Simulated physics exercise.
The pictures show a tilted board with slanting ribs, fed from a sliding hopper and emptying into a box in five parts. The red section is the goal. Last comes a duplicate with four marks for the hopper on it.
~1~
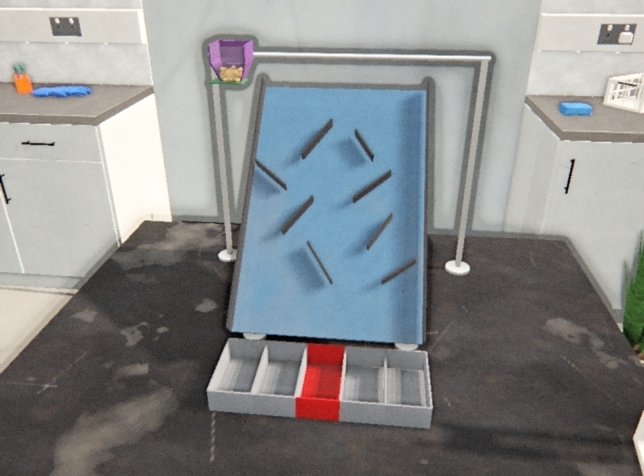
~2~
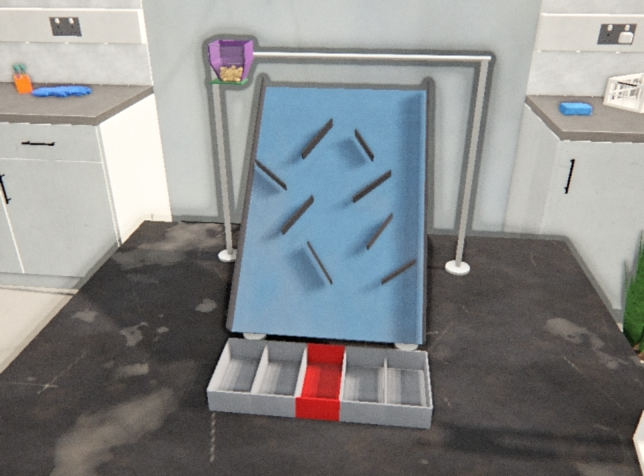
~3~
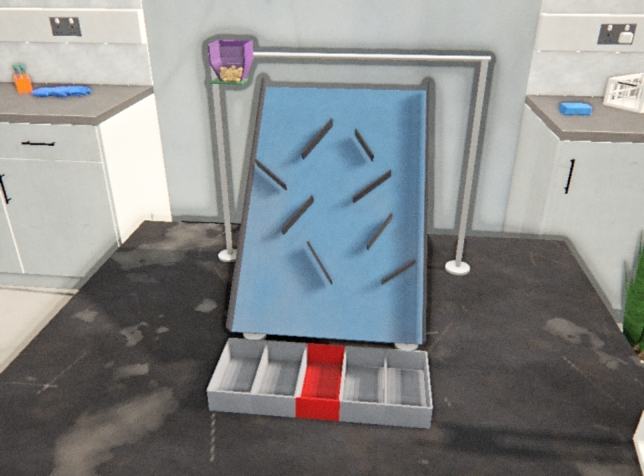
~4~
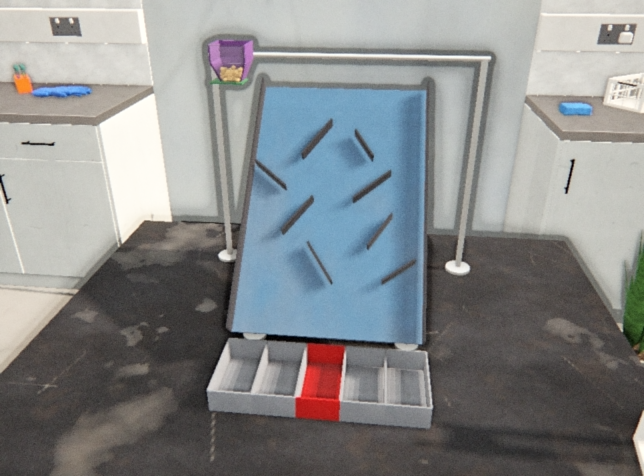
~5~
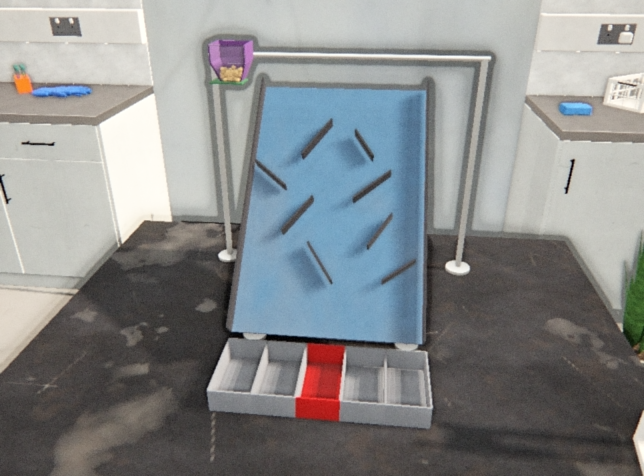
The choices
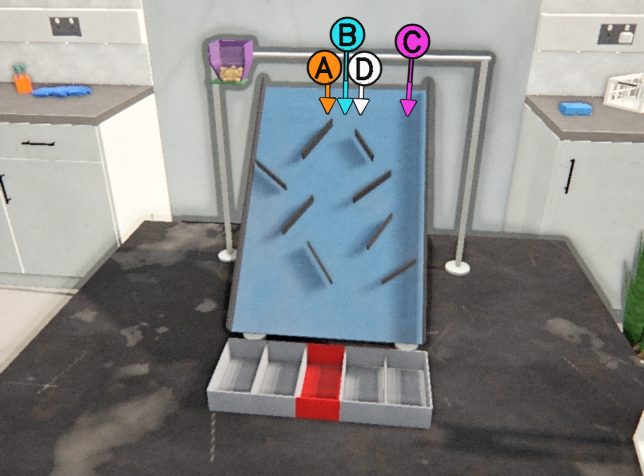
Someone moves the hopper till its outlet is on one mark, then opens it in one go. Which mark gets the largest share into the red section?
The best mark is C.
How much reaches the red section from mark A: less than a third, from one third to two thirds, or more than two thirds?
Mark A gives less than a third.
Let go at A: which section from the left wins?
It is the first one.
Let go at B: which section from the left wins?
The fourth.
On the marked copy, mark A meets the board at (327, 107); mark B meets the board at (345, 108); mark C meets the board at (407, 110); mark D meets the board at (360, 108).
With A, a small part in the red section, most in other sections, a small part held on the board.
With B, a small part in the red section, nearly all in other sections, a stray few held on the board.
With C, about a third in the red section, about half in other sections, a small part held on the board.
With D, a small part in the red section, nearly all in other sections.
